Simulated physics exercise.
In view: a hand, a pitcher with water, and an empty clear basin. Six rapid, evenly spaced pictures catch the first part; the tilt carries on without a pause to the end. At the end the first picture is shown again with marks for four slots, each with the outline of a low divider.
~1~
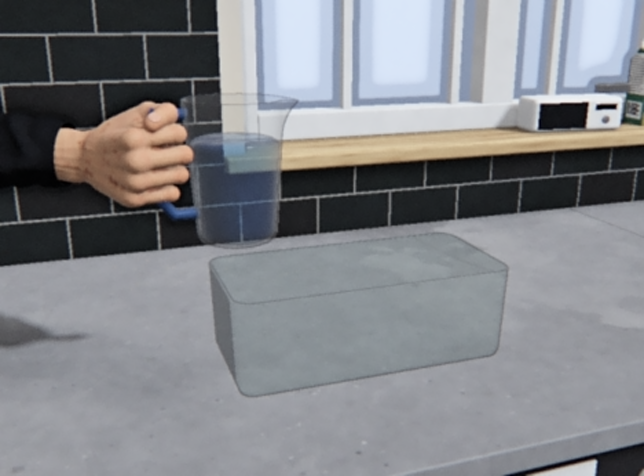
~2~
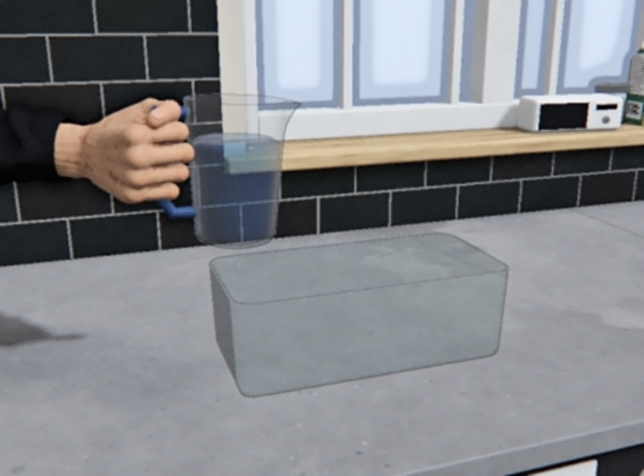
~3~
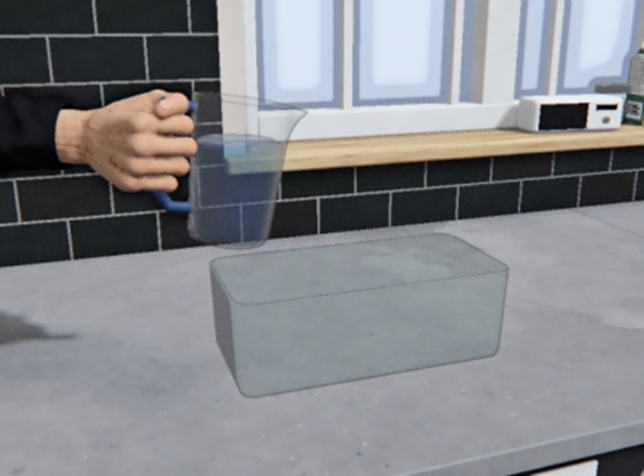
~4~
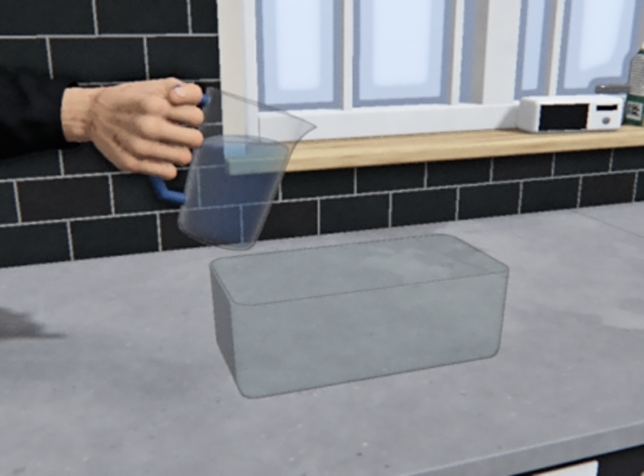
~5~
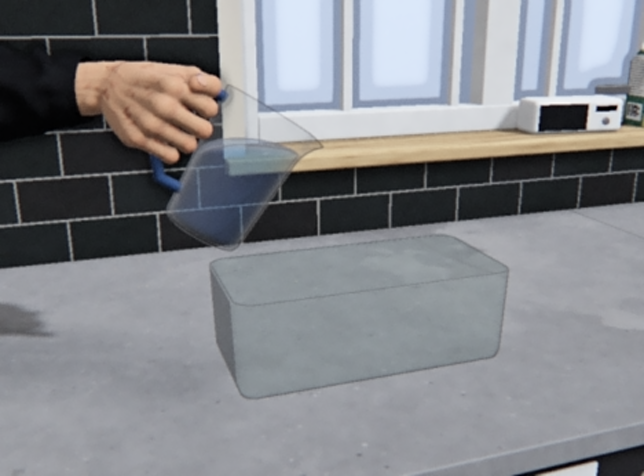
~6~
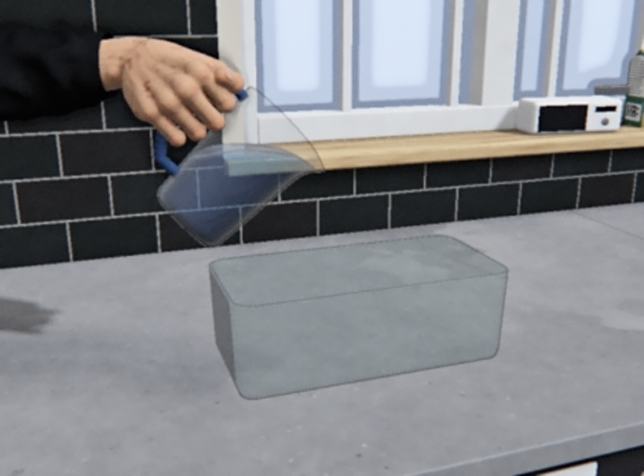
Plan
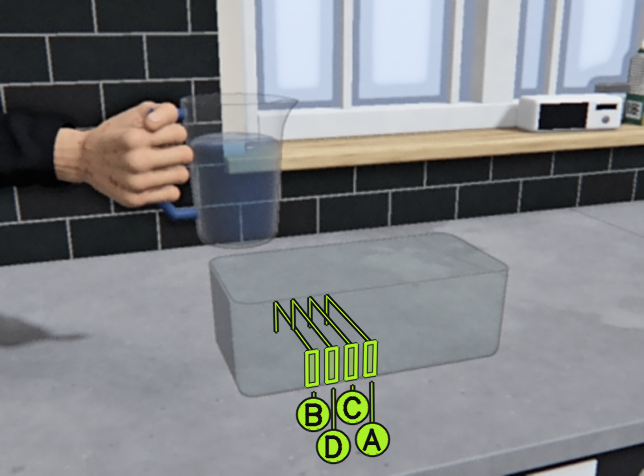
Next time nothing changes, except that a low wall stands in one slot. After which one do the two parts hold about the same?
The best place is A.
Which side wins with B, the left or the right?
The right one.
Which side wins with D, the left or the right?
The right side.
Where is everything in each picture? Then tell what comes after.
Upright, lip at (297, 99); basin from (237, 395) to (496, 351); nothing has left yet, in the first frame.
Tipped about 2°, lip at (299, 102); nothing has left yet, in the second frame.
Tipped about 9°, lip at (306, 111); nothing has left yet, in the third frame.
Tipped about 20°, lip at (315, 126); nothing has left yet, in the fourth frame.
Tipped about 33°, lip at (321, 146); nothing has left yet, in the fifth frame.
Tipped about 49°, lip at (323, 170); nothing has left yet, in the sixth frame.
In lime, A at (371, 382); B at (313, 392); C at (352, 385); D at (333, 389).
Choosing A, about 51 % ends left of the wall and 48 % right of it.
Choosing B, about 8 % ends left of the wall and 90 % right of it.
Choosing C, about 12 % ends left of the wall and 86 % right of it.
Choosing D, about 3 % ends left of the wall and 95 % right of it.
